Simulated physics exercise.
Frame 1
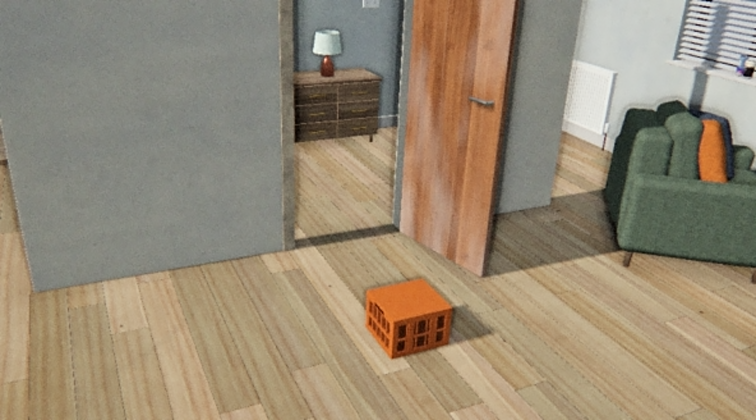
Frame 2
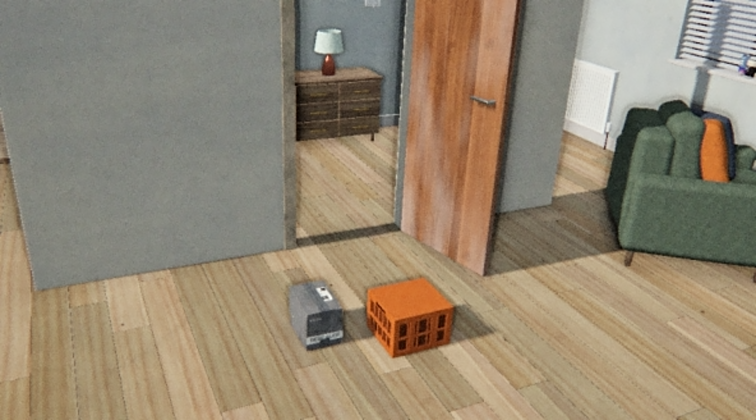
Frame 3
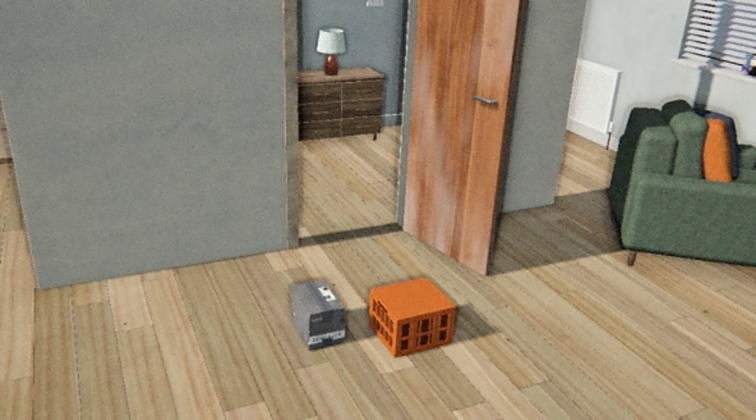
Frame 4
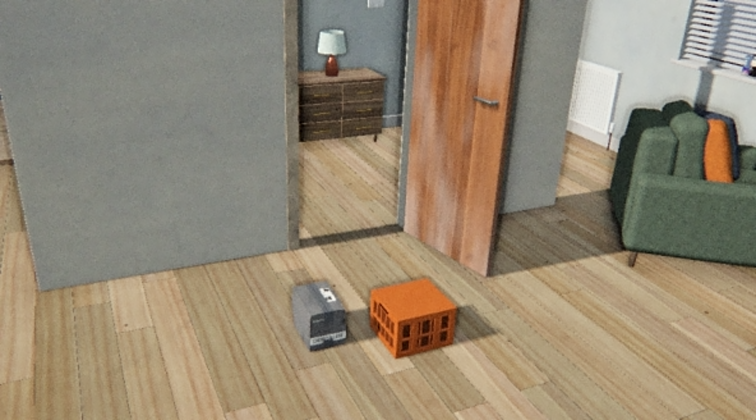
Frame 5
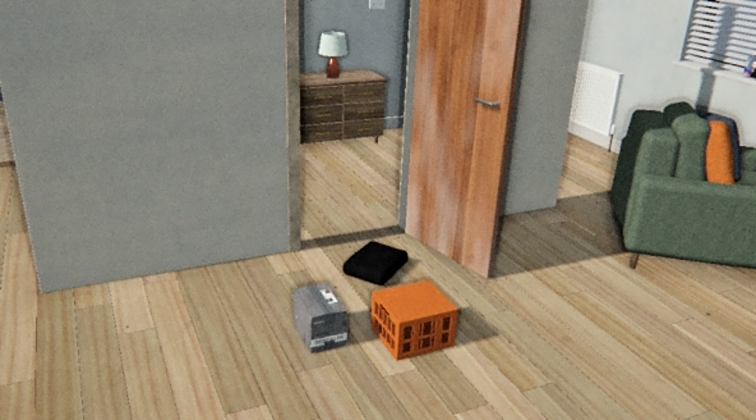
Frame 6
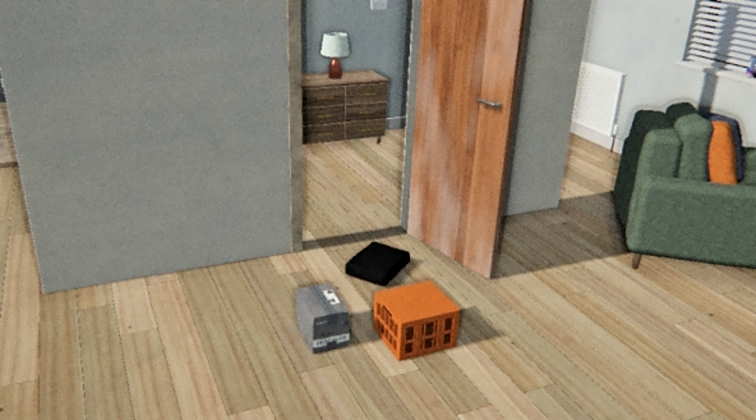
An orange crate sits alone on the wooden floor before a wide-open door, and then a grey parcel appears to its left. The objects and door stay still for a while, until a black cushion appears behind them near the doorway, and all three items remain in place.
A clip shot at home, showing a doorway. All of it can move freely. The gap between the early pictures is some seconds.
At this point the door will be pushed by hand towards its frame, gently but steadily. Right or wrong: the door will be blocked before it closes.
Right.
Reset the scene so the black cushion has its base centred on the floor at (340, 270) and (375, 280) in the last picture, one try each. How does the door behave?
Well, on try one it is halted early, and on try two it completes its arc.
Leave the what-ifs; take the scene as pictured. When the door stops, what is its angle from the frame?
Roughly 20 degrees open.
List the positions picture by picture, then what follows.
The first picture shows door wide open and still; orange crate (408, 318).
The second picture shows door wide open and still; orange crate (409, 317); grey parcel (315, 315).
The third picture shows door wide open and still; orange crate (411, 316); grey parcel (318, 314).
The fourth picture shows door wide open and still; orange crate (412, 317); grey parcel (319, 315).
The fifth picture shows door wide open and still; orange crate (413, 319); grey parcel (320, 317).
The sixth picture shows door wide open and still; black cushion (378, 263); orange crate (415, 320).
Then, 1.10 s after the last picture, open by 60°; black cushion slid a little near (370, 264).
Then, 1.50 s after the last picture, open by 38°; black cushion slid a little near (343, 258).
At rest, open by 22°; moved from the start, black cushion; the other 2 in place. Seen from the same camera at the end, black cushion near (323, 249).
